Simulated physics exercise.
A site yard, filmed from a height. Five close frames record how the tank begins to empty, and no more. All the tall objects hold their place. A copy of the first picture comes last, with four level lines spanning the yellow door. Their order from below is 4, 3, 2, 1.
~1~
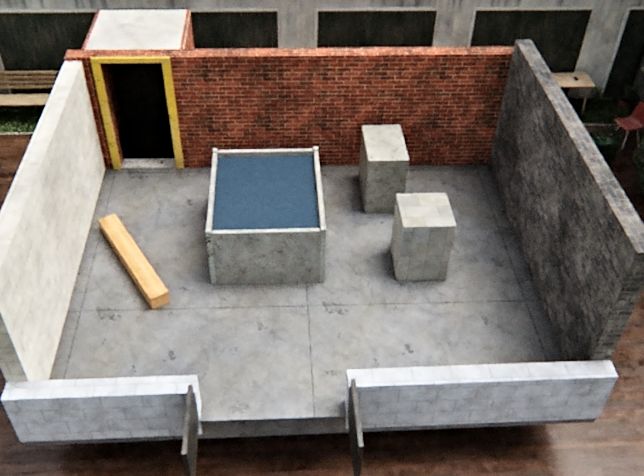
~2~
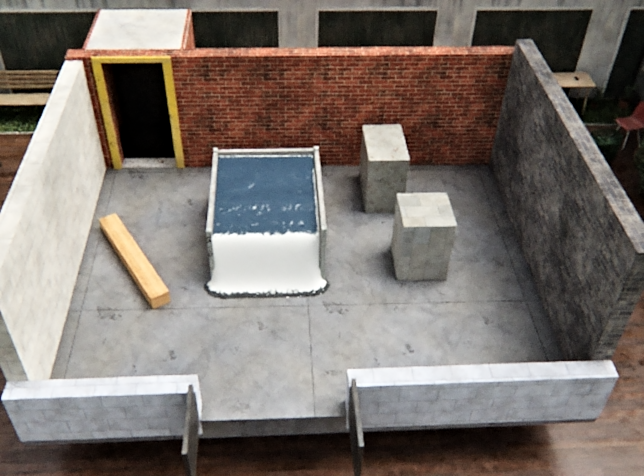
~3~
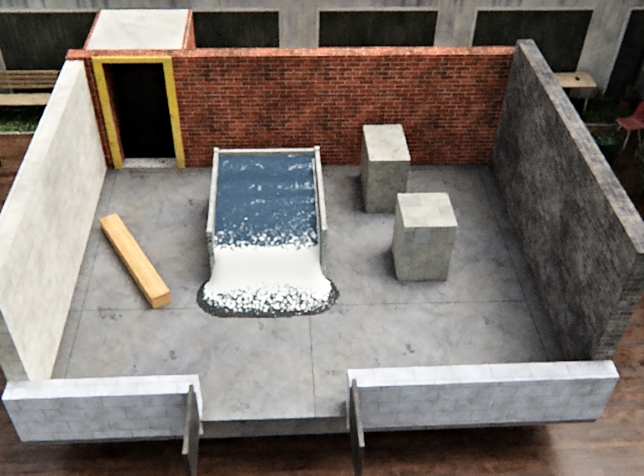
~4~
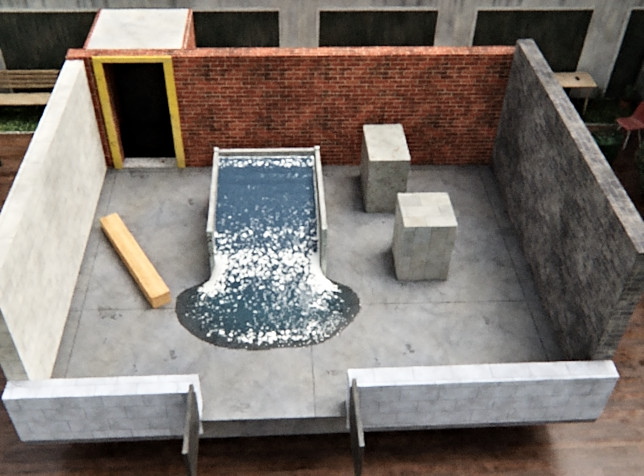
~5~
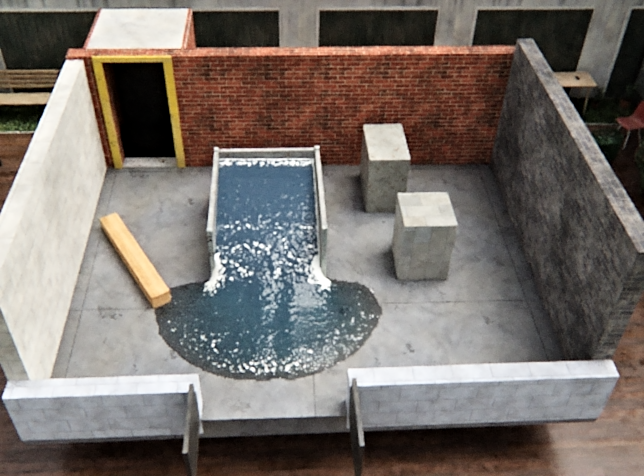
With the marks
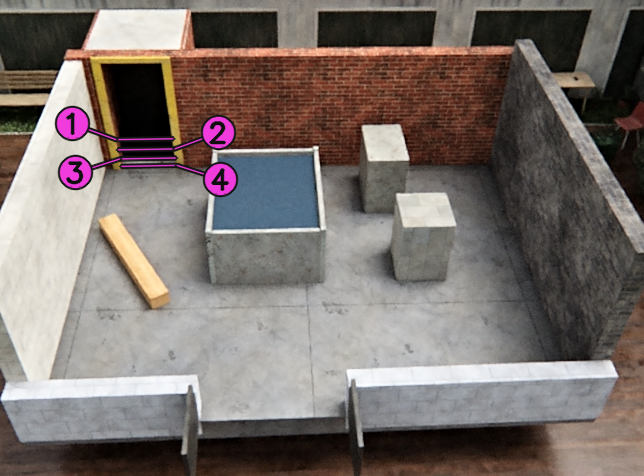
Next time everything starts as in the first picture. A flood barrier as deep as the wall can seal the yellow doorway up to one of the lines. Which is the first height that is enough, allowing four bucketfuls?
Take 4.
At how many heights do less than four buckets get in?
All four.
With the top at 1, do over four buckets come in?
No, not at all.
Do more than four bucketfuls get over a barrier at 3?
No, that is safe.
On the marked copy, 1 at (144, 139); 2 at (146, 149); 3 at (147, 158); 4 at (149, 165); from the bottom up 4, 3, 2, 1.
For line 1, nothing gets over.
For line 2, nothing gets over.
For line 3, nothing gets over.
For line 4, a splash gets over, under a bucket.
